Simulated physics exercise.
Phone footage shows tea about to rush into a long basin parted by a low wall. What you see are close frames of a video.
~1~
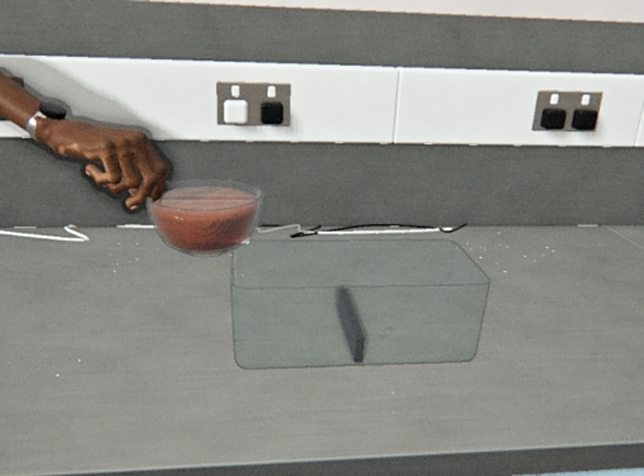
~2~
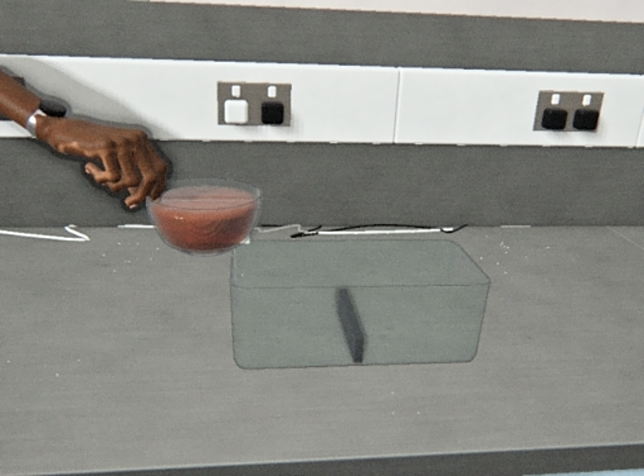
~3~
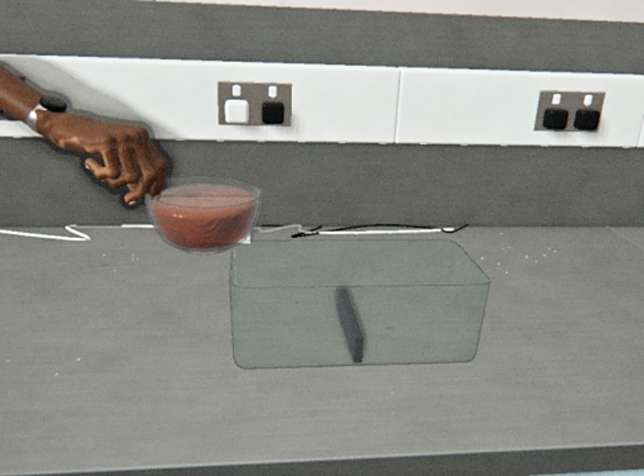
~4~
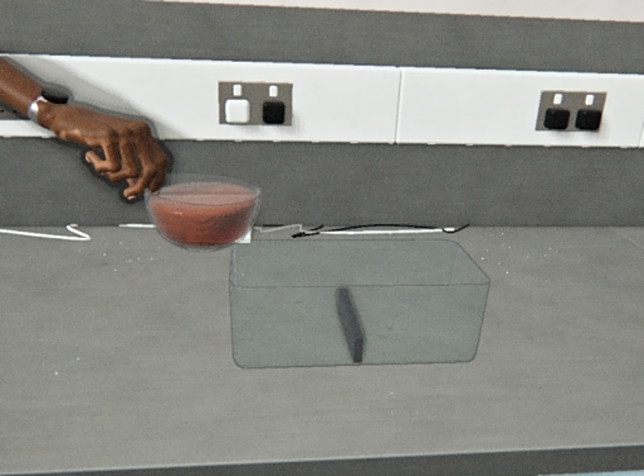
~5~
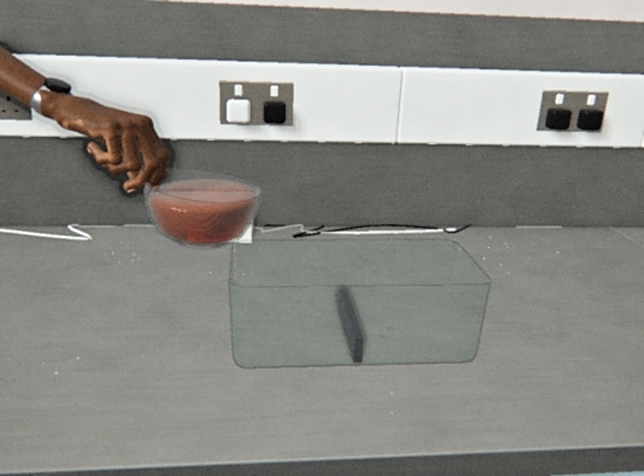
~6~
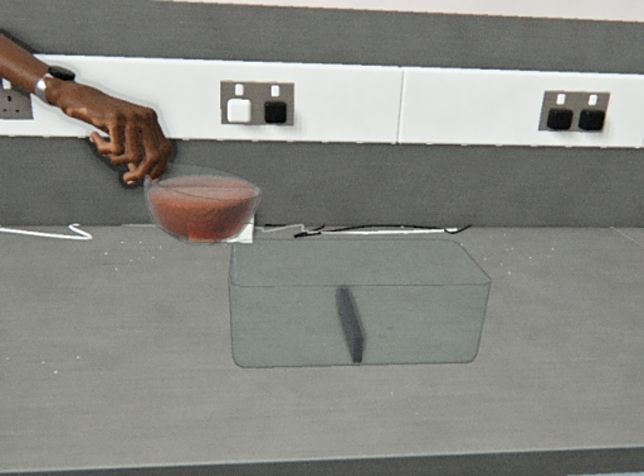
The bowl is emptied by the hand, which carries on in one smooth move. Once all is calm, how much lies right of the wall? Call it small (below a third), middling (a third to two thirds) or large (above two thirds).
Small.
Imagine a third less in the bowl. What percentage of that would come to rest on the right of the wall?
Near 5 parts in a hundred.
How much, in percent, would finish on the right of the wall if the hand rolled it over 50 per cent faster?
Around 35 in a hundred.
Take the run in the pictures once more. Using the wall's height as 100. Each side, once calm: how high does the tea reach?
The left reads 60 in a hundred and the right 20 in a hundred.
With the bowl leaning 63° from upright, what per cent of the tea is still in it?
Still holding around 55 %, give or take.
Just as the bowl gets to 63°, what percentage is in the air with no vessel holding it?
35 in a hundred.
A moment on, the bowl is tipped part way and 57 per cent is still to pour, 10 is left of the wall and 0 right of it.
Next, the bowl is tipped on its side and 6 per cent is still to pour, 60 is left of the wall and 17 right of it.
Then the bowl is tipped on its side and 0 per cent is still to pour, 79 is left of the wall and 19 right of it.
Later the bowl is tipped on its side and 0 per cent is still to pour, 77 is left of the wall and 21 right of it.
At rest 78 per cent lies left of the wall, 21 right of it and 1 outside.
